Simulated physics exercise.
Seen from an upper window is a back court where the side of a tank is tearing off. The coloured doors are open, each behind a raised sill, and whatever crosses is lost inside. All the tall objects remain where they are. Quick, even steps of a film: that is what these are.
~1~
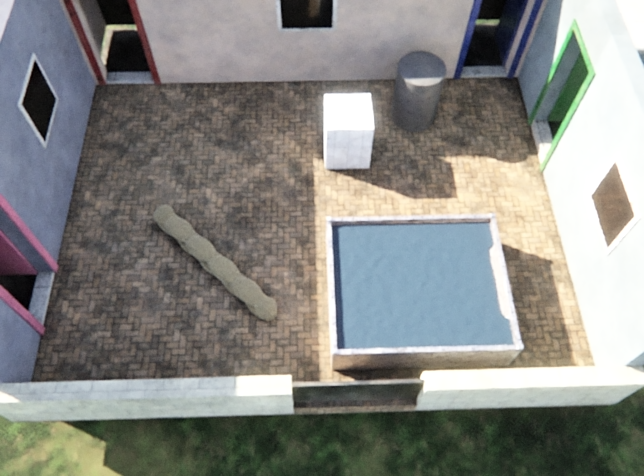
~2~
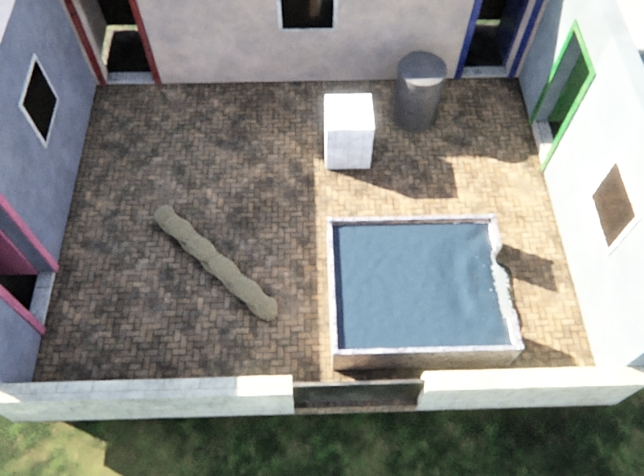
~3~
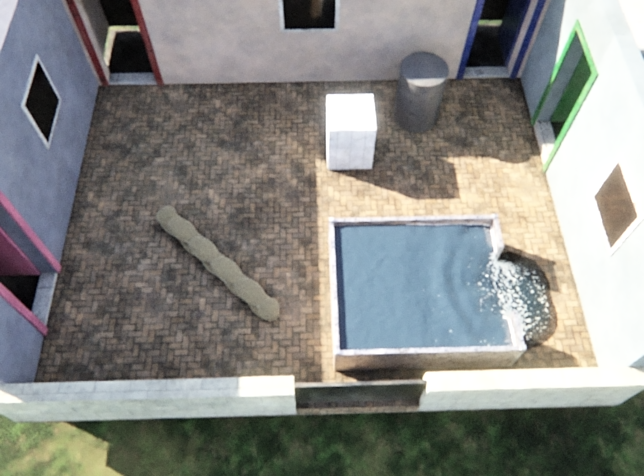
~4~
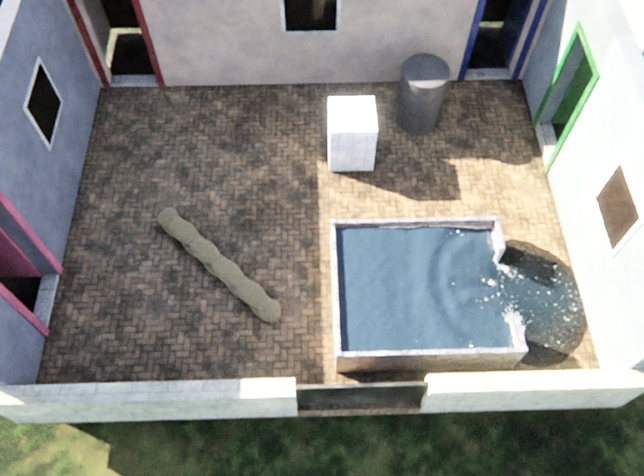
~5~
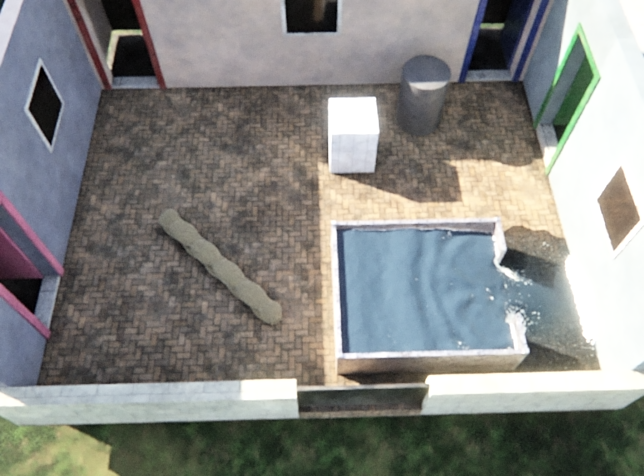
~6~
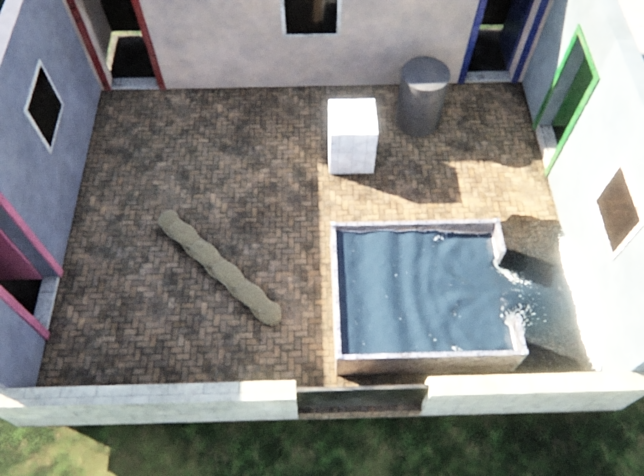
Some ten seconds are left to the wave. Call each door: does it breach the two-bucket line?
Calls: The green door does not breach it; the red door does not breach it; the pink door does not breach it; the blue door breaches it.
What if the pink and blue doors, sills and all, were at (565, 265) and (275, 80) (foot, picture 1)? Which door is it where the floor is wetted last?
Result: The one in red.
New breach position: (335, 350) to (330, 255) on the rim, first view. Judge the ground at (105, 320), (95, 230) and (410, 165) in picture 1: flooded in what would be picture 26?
Point by point: Swamped, swamped and untouched.
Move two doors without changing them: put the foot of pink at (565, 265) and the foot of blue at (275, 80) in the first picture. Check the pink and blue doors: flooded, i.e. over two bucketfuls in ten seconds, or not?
The pink one crosses the limit, while the blue one remains below the limit.
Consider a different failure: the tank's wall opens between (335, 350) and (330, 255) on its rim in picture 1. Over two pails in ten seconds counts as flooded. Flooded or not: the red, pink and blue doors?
As I see it, the red door breaks the limit, the pink door breaks the limit and the blue door stays within bounds.
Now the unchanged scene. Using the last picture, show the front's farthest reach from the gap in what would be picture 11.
(541, 154).
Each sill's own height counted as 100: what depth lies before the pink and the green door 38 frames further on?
I reckon it's around 130 and then 30 per cent.
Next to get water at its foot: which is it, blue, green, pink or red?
My answer: The green-painted one.
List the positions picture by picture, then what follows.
Still water in the tank at (418, 282), in the first picture.
Water pours out at (495, 292) and has run to a hidden place, in the second picture.
Water pours out at (497, 293) and has run to (547, 332), in the third picture.
The front is at (585, 313), out from the gap at (498, 295), in the fourth picture.
The front is at (597, 358), out from the gap at (500, 296), in the fifth picture.
The front is at a hidden place, out from the gap at (499, 297), in the sixth picture.
A moment on, water covers 10 % of the floor; the green door wet at the sill, nothing in, the red door not reached, the pink door not reached, the blue door not reached.
Next, water covers 20 % of the floor; the green door wet at the sill, nothing in, the red door not reached, the pink door not reached, the blue door wet at the sill, nothing in.
Then, water covers 35 % of the floor; the green door wet at the sill, nothing in, the red door not reached, the pink door not reached, the blue door over two buckets in.
Later, water covers 65 % of the floor; the green door wet at the sill, nothing in, the red door not reached, the pink door under two buckets in, the blue door far over two buckets in.
In the end, water covers 90 % of the floor; the green door wet at the sill, nothing in, the red door wet at the sill, nothing in, the pink door under two buckets in, the blue door far over two buckets in.
